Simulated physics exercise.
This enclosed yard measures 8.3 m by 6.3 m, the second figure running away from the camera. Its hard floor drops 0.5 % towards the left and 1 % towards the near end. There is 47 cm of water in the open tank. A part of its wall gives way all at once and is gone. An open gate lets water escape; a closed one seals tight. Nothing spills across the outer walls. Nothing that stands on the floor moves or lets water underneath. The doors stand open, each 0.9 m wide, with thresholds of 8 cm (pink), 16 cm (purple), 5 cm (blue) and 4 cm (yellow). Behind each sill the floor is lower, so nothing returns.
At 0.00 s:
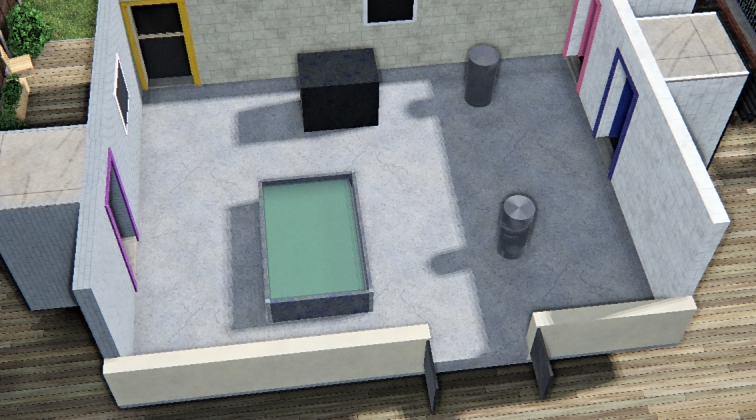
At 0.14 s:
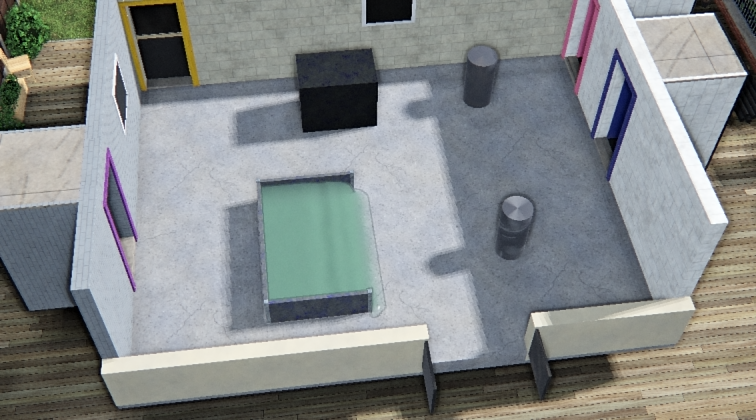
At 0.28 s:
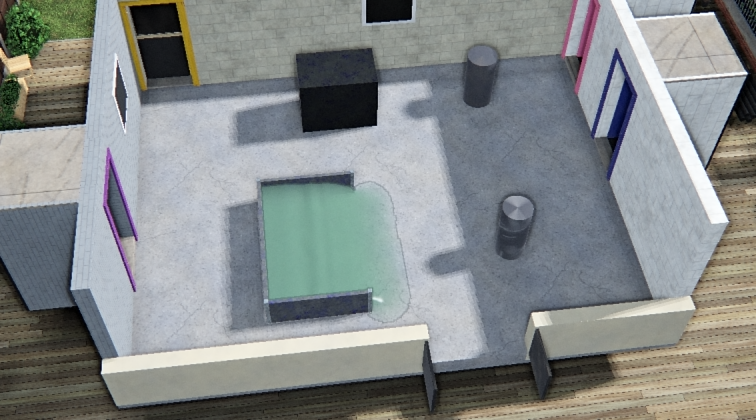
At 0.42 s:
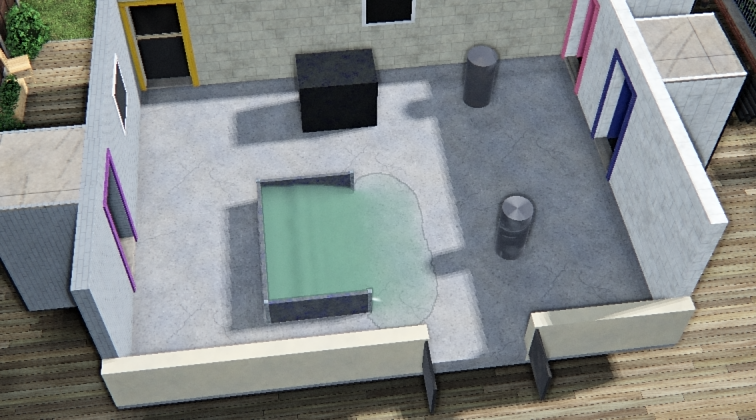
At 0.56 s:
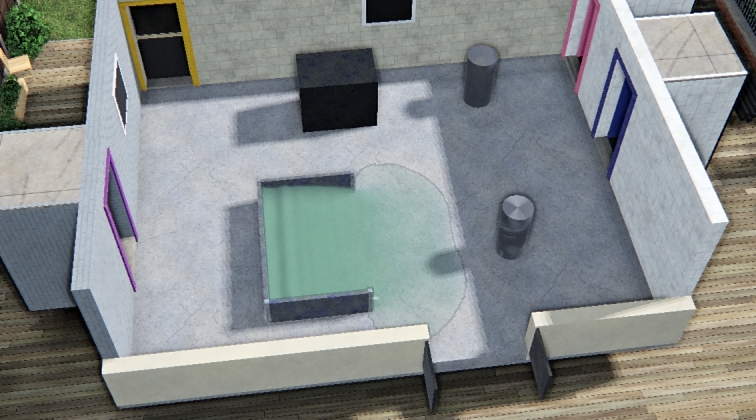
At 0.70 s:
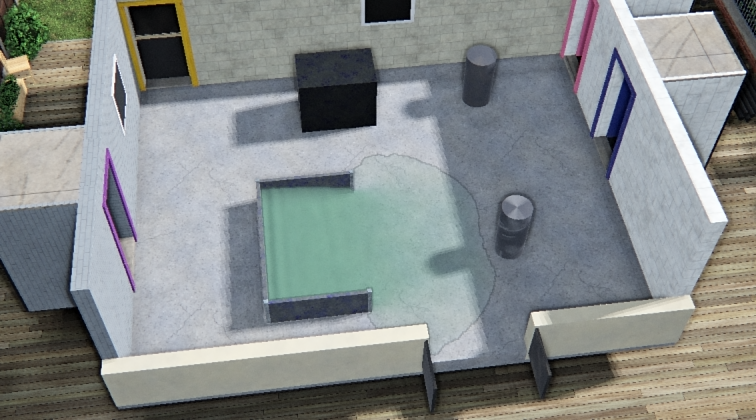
Green water poured out of an open tank in a walled yard after its right side vanished, spreading across the pale floor in a widening, rounded sheet toward a metal cylinder and the open doors.
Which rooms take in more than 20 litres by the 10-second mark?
Within that time: At the pink door it keeps below the limit; at the purple door it keeps below the limit; at the blue door it goes over the limit; at the yellow door it does not reach the limit.
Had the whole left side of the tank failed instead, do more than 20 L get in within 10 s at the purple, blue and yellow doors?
Against that limit: Purple past it, blue below, yellow over.
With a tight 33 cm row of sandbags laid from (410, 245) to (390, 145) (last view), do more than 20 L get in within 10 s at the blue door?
Against that limit: Blue not over.
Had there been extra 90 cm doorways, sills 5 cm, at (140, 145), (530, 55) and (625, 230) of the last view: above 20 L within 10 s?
In turn: Not over, above, above.
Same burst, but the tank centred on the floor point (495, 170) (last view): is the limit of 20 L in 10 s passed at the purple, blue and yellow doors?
Against that limit: Purple under, blue over, yellow below.
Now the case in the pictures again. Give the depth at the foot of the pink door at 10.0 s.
Roughly 3.0 cm deep.
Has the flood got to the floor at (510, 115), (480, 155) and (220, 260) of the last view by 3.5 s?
In that order: Under water, under water, not reached.
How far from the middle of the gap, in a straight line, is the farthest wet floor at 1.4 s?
Some 4.0 m out.
After 1.4 s water covers 30 % of the floor and is deepest (26 cm) near (491, 246); pink door not reached, purple door not reached, blue door not reached, yellow door not reached.
After 2.2 s water covers 40 % of the floor and is deepest (34 cm) near (658, 322); pink door not reached, purple door not reached, blue door 7 cm at the sill, 0 L in, yellow door not reached.
After 3.5 s water covers 45 % of the floor and is deepest (22 cm) near (631, 249); pink door 4 cm at the sill, 0 L in, purple door not reached, blue door 14 cm at the sill, 58 L in, yellow door not reached.
After 6.0 s water covers 50 % of the floor and is deepest (9 cm) near (501, 133); pink door 7 cm at the sill, 3 L in, purple door not reached, blue door 7 cm at the sill, 99 L in, yellow door not reached.
After 10.0 s water covers 70 % of the floor and is deepest (6 cm) near (385, 88); pink door 3 cm at the sill, 3 L in, purple door not reached, blue door 4 cm at the sill, 103 L in, yellow door not reached.
